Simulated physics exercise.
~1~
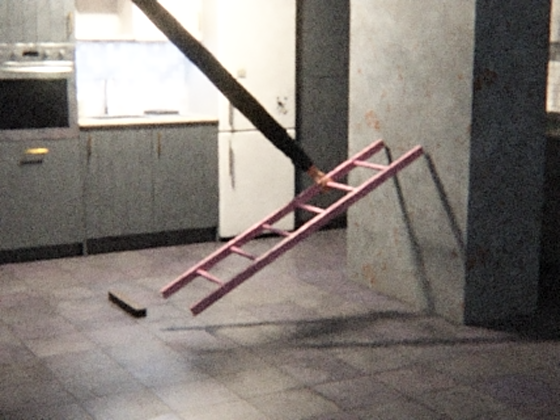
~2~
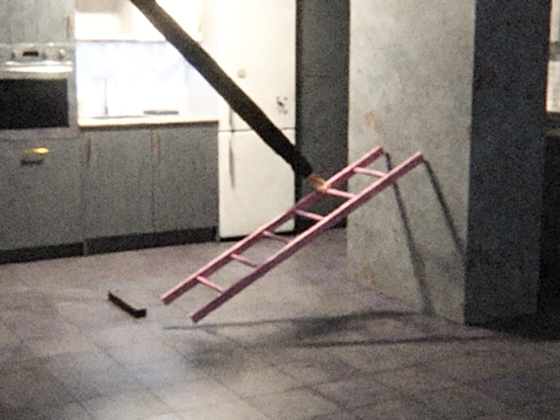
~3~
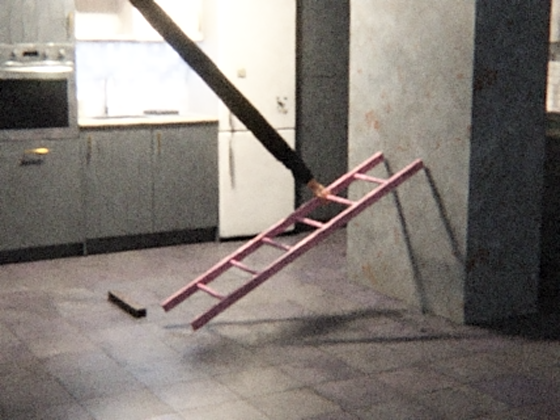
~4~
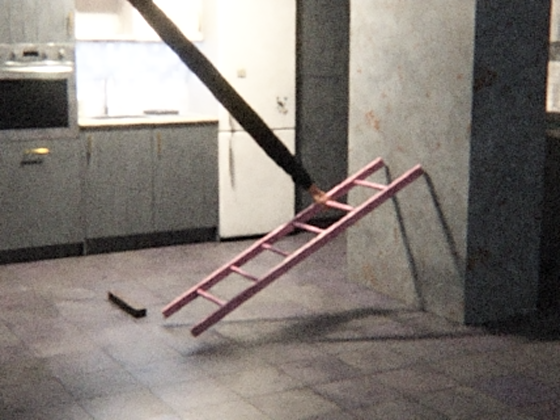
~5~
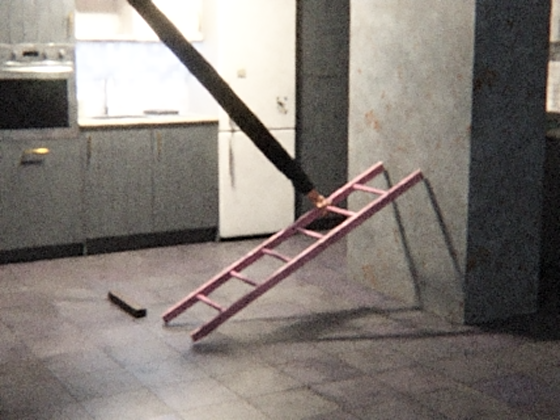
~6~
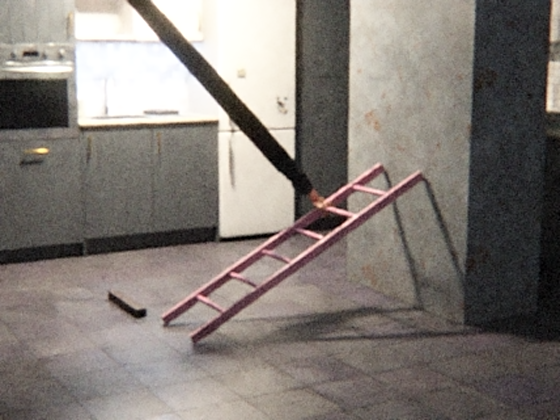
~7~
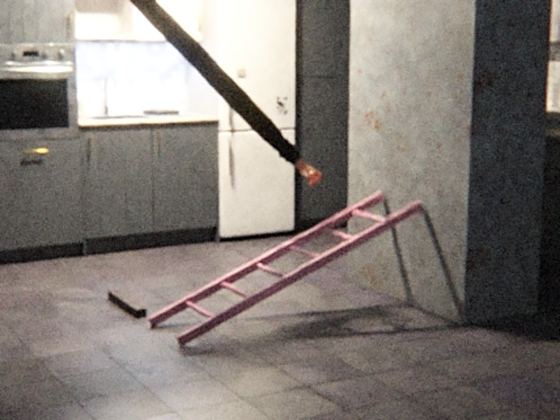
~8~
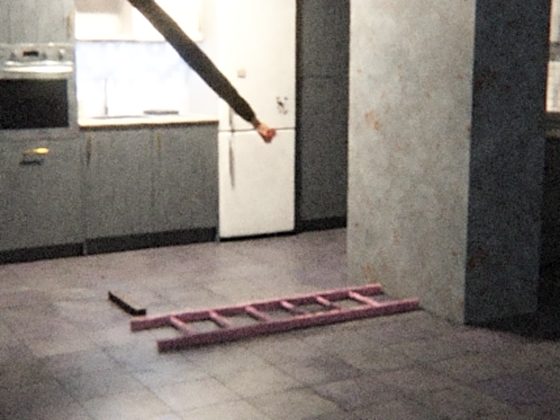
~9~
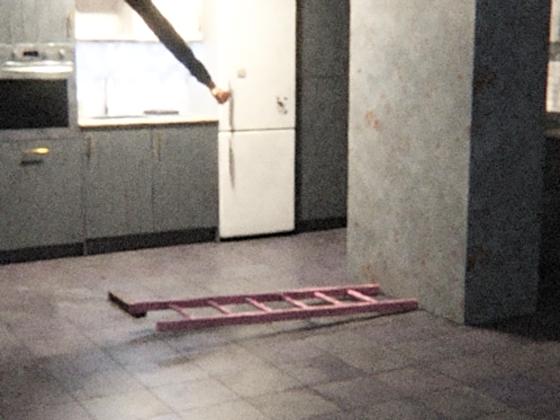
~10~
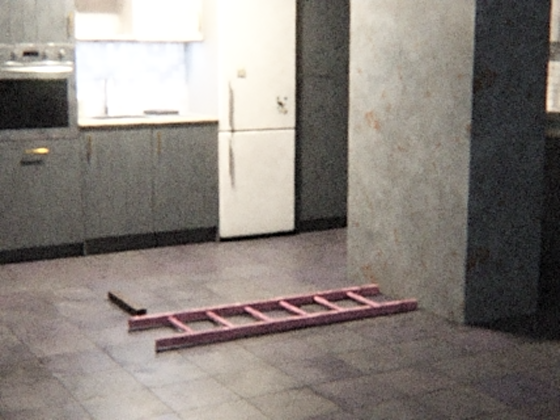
At first, a hand reaching down from the upper left holds a pink ladder tilted against a grey concrete-like pillar in a dim kitchen, with a short dark strip lying on the tiled floor near the ladder's feet. The hand lowers the ladder slightly, until it rests against the pillar. Then the fingers let go and the arm draws back. The ladder's feet slide left and its top slips down the pillar until it drops flat. The arm withdraws out of view, leaving the ladder lying on the floor beside the strip.
